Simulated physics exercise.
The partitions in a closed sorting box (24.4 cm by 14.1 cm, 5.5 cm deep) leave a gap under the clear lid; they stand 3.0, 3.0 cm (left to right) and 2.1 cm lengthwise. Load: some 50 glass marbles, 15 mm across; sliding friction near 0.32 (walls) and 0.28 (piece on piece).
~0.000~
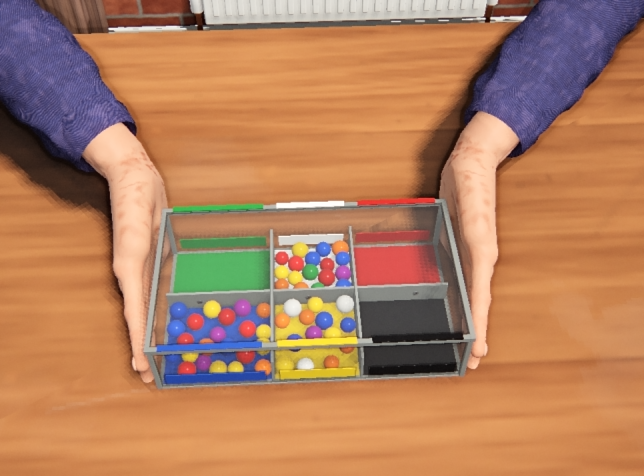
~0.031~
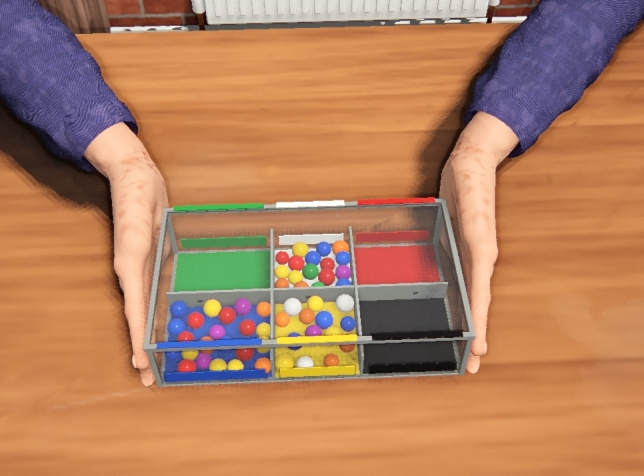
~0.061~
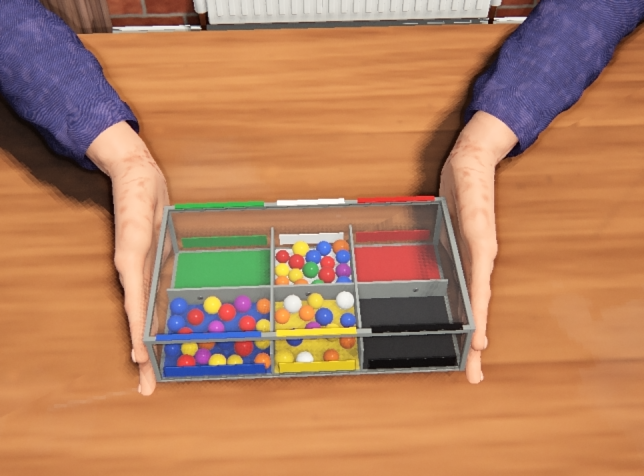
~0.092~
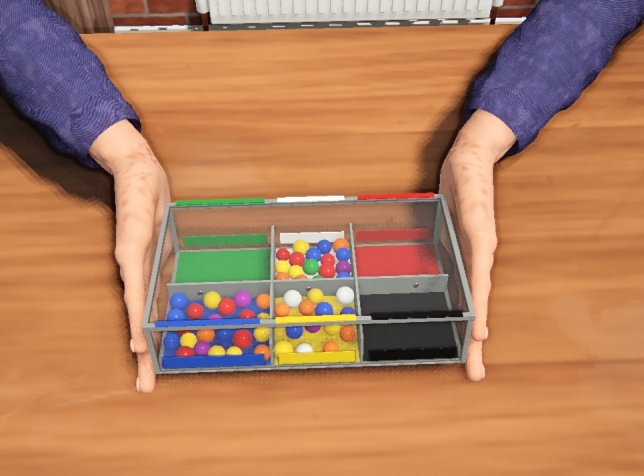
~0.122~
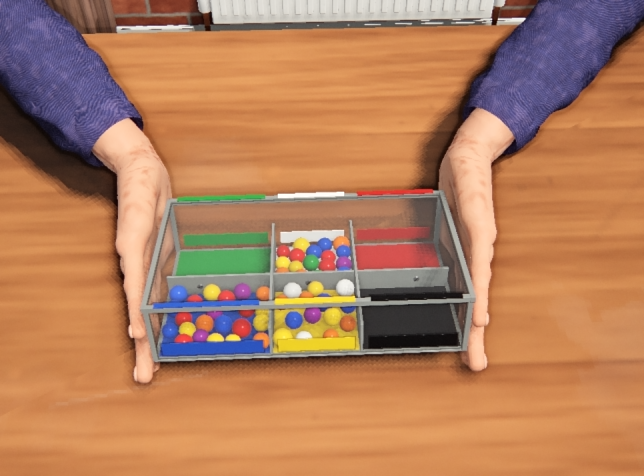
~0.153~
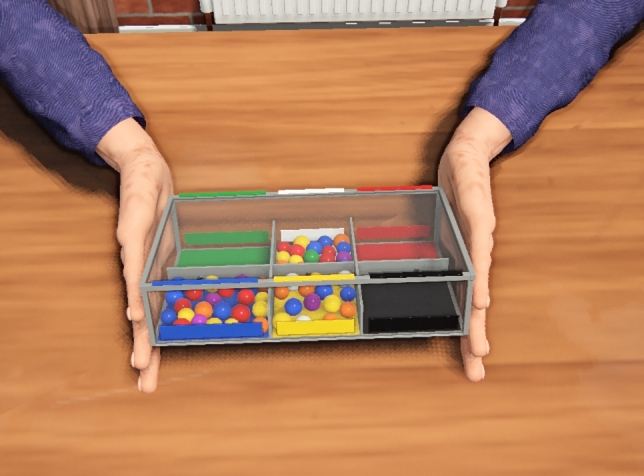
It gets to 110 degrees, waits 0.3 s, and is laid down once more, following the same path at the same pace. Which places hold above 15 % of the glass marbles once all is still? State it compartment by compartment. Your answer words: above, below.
Red - below; blue - below; green - above; yellow - below; white - above; black - below.
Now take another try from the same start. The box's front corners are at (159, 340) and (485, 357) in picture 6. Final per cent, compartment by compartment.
Red 0; blue 30; green 0; yellow 25; white 0; black 45.
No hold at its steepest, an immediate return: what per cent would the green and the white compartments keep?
Result - green: 45 %; white: 40 %.
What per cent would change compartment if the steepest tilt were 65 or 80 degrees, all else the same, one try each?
First try: Around 0 %; second try: Around 35 %.
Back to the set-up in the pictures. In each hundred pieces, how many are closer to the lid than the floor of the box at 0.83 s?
Roughly 70 percent of the pieces.
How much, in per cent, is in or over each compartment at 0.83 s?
Red = 10, blue = 0, green = 45, yellow = 0, white = 50, black = 0 (per cent).
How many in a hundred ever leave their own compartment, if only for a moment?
I'd say near 75 percent of them.
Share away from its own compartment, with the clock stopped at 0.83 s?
At that moment it's some 75 per cent.
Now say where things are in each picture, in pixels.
The first frame shows box tilt 0 degrees, front corners at (150, 349) and (470, 336); blue 40 %, yellow 25 %, white 30 %.
The second frame shows box tilt 1 degrees, front corners at (150, 346) and (469, 334).
The third frame shows box tilt 3 degrees, front corners at (149, 338) and (469, 327), lowest corner left back.
The fourth frame shows box tilt 7 degrees, front corners at (148, 326) and (469, 314), lowest corner left back.
The fifth frame shows box tilt 12 degrees, front corners at (146, 308) and (470, 296), lowest corner left back.
The sixth frame shows box tilt 18 degrees, front corners at (145, 286) and (469, 275), lowest corner left back; blue 40 %, yellow 25 %, white 30 %. Its pace works out near 200 degrees a second.
After 0.83 s, tilt 110 degrees; red 10 %, green 45 %, white 50 %.
After 1.28 s, tilt 62 degrees; red 10 %, green 45 %, white 45 %.
Then, at 1.80 s, tilt 0 degrees; red 10 %, green 45 %, white 45 %.
At rest (2.5 s), red 10 %, blue 0 %, green 45 %, yellow 0 %, white 45 %, black 0 %.
